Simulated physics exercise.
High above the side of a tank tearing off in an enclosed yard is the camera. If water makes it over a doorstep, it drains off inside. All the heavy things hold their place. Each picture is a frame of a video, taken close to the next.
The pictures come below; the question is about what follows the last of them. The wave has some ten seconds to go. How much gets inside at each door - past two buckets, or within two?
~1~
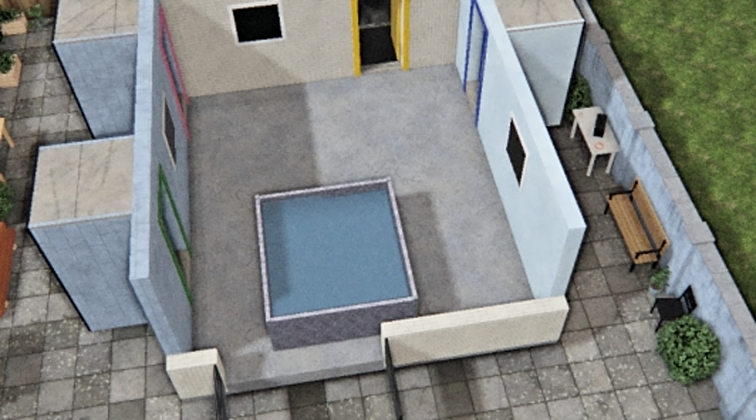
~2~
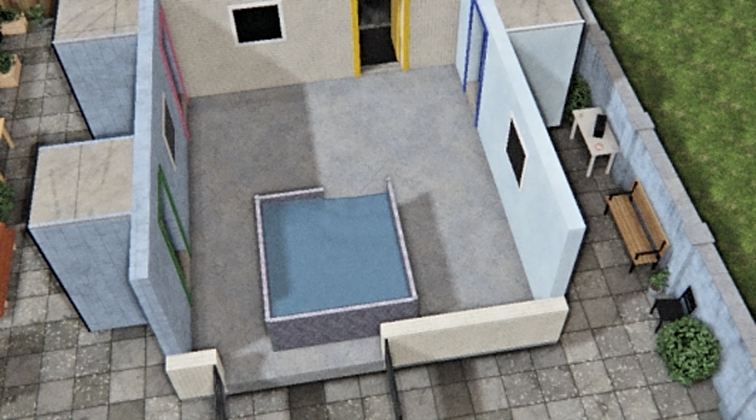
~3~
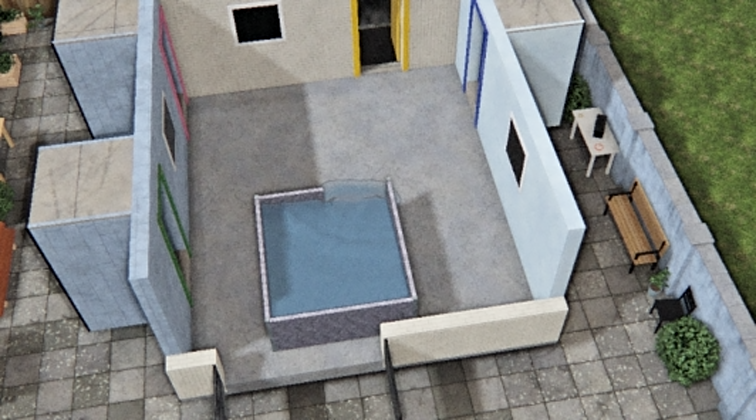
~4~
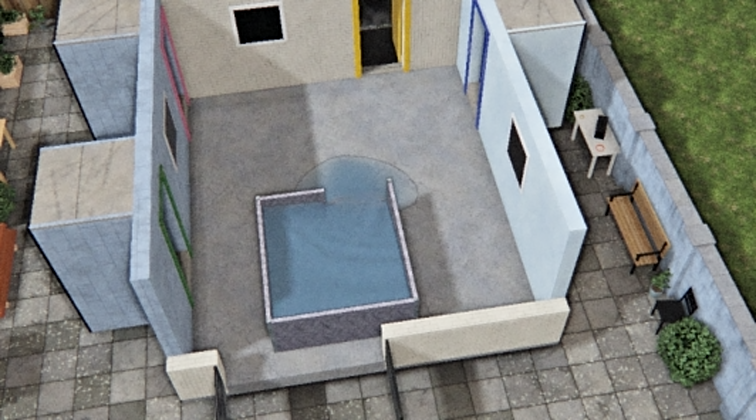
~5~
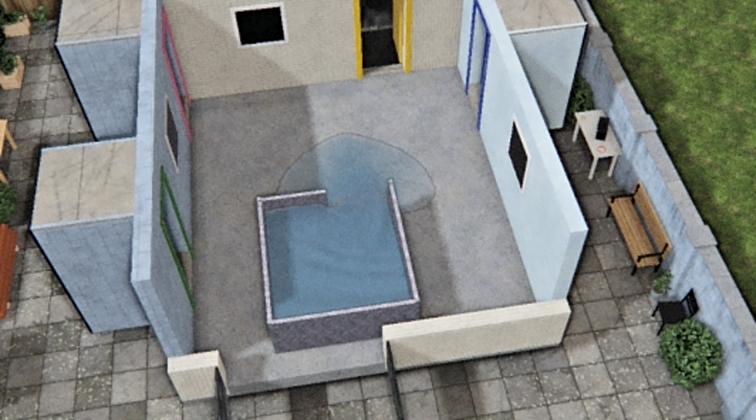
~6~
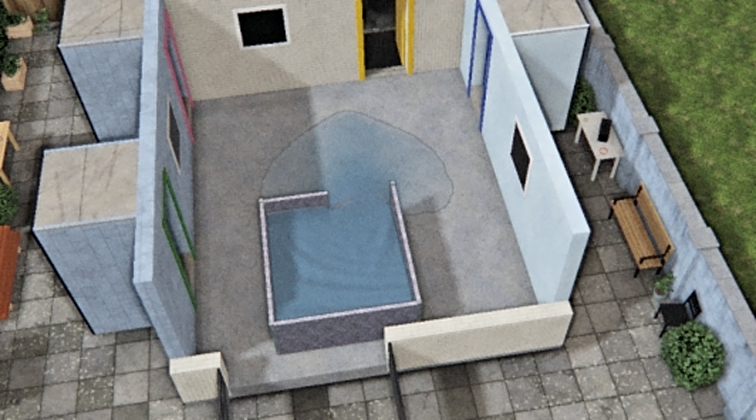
The green door keeps inside the allowance there; the pink door keeps inside the allowance there; the blue door keeps inside the allowance there; the yellow door exceeds the allowance there.
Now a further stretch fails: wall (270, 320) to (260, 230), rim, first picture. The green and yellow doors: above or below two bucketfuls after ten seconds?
Taking them in order, the green one beats the mark, then the yellow one beats the mark.
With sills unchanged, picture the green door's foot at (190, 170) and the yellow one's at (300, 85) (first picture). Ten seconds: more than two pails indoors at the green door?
Well, the way I see it, the green door stays short of the threshold.
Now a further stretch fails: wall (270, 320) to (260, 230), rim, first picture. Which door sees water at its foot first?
The answer is the green-painted one.
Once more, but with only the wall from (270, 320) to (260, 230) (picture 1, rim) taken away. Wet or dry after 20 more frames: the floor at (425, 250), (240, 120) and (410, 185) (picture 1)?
Untouched, submerged, untouched.
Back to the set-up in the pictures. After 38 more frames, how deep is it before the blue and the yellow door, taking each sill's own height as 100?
Some 50 percent and then some 400 percent.
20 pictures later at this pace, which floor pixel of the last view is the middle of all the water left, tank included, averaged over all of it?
Centre: Close to (339, 191).
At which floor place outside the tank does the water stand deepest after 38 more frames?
About at (192, 102).
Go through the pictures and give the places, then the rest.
The first frame shows the open tank at (333, 248) is whole and still.
In the second frame, the front is at a hidden place, out from the gap on the open tank's far side.
In the third frame, the front is at (323, 189), out from the gap on the open tank's far side.
In the fourth frame, the front is at (329, 162), out from the gap on the open tank's far side.
In the fifth frame, water pours out on the open tank's far side and has run to (342, 136).
In the sixth frame, the front is at (348, 113), out from the gap on the open tank's far side.
A moment on, water covers 50 % of the floor; the green door not reached, the pink door not reached, the blue door wet at the sill, nothing in, the yellow door over two buckets in.
Next, water covers 55 % of the floor; the green door not reached, the pink door wet at the sill, nothing in, the blue door wet at the sill, nothing in, the yellow door far over two buckets in.
Then, water covers 60 % of the floor; the green door not reached, the pink door under two buckets in, the blue door wet at the sill, nothing in, the yellow door far over two buckets in.
Later, water covers 90 % of the floor; the green door wet at the sill, nothing in, the pink door under two buckets in, the blue door wet at the sill, nothing in, the yellow door far over two buckets in.
In the end, water covers 100 % of the floor; the green door wet at the sill, nothing in, the pink door under two buckets in, the blue door wet at the sill, nothing in, the yellow door far over two buckets in.
